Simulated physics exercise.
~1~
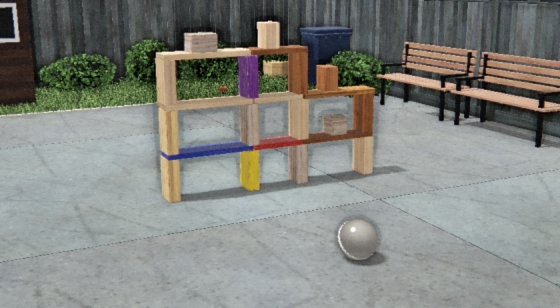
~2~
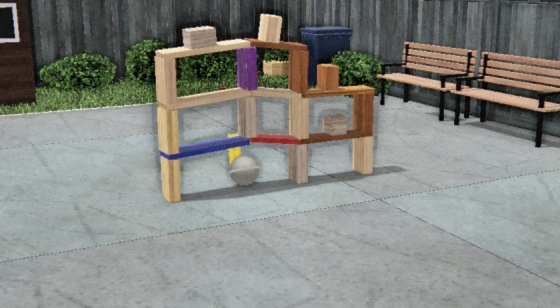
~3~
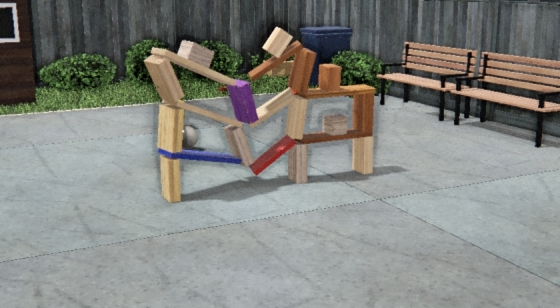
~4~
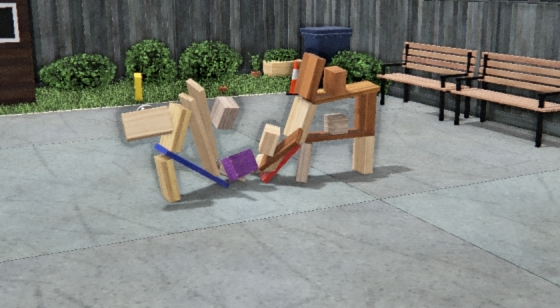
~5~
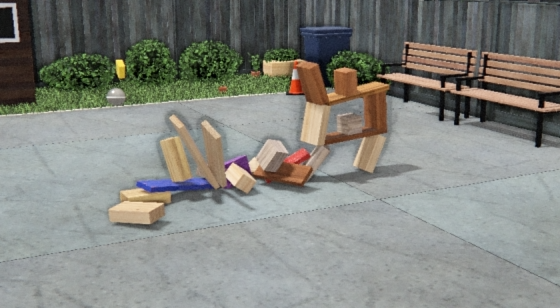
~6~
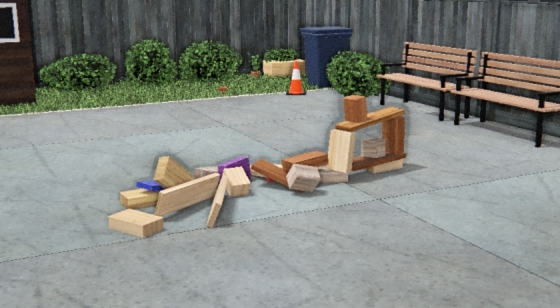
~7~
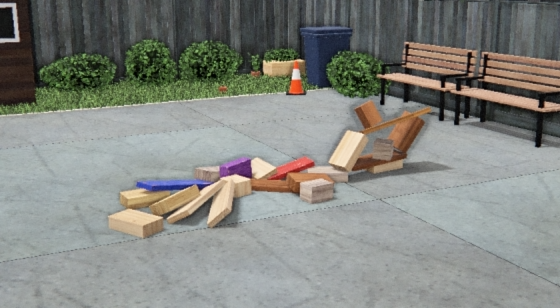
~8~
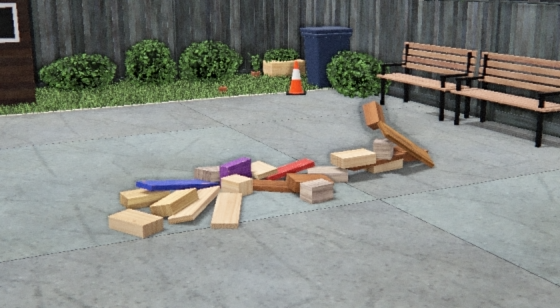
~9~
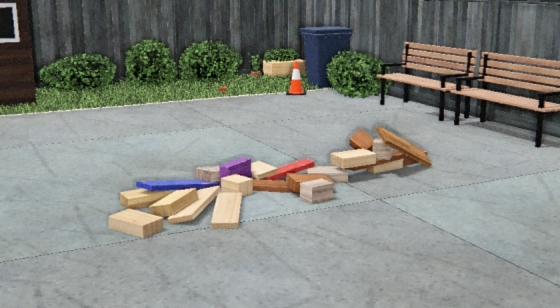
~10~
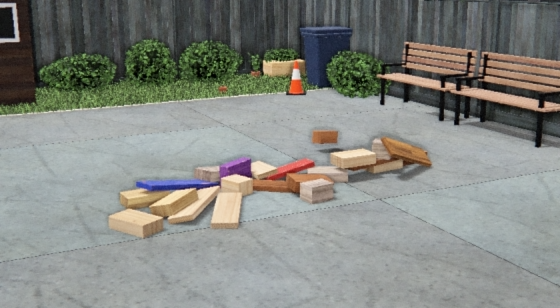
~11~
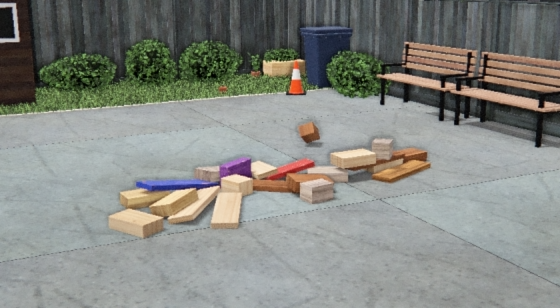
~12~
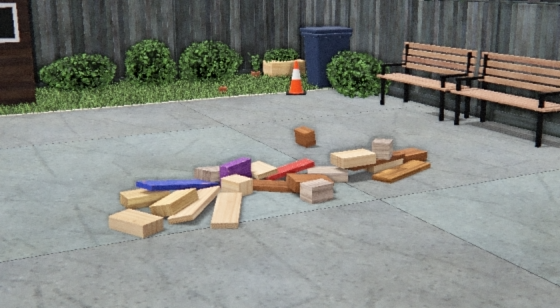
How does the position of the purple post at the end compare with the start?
At the start the purple post stands upright in the upper part of the structure. At the end it lies on its side among the fallen blocks on the ground.
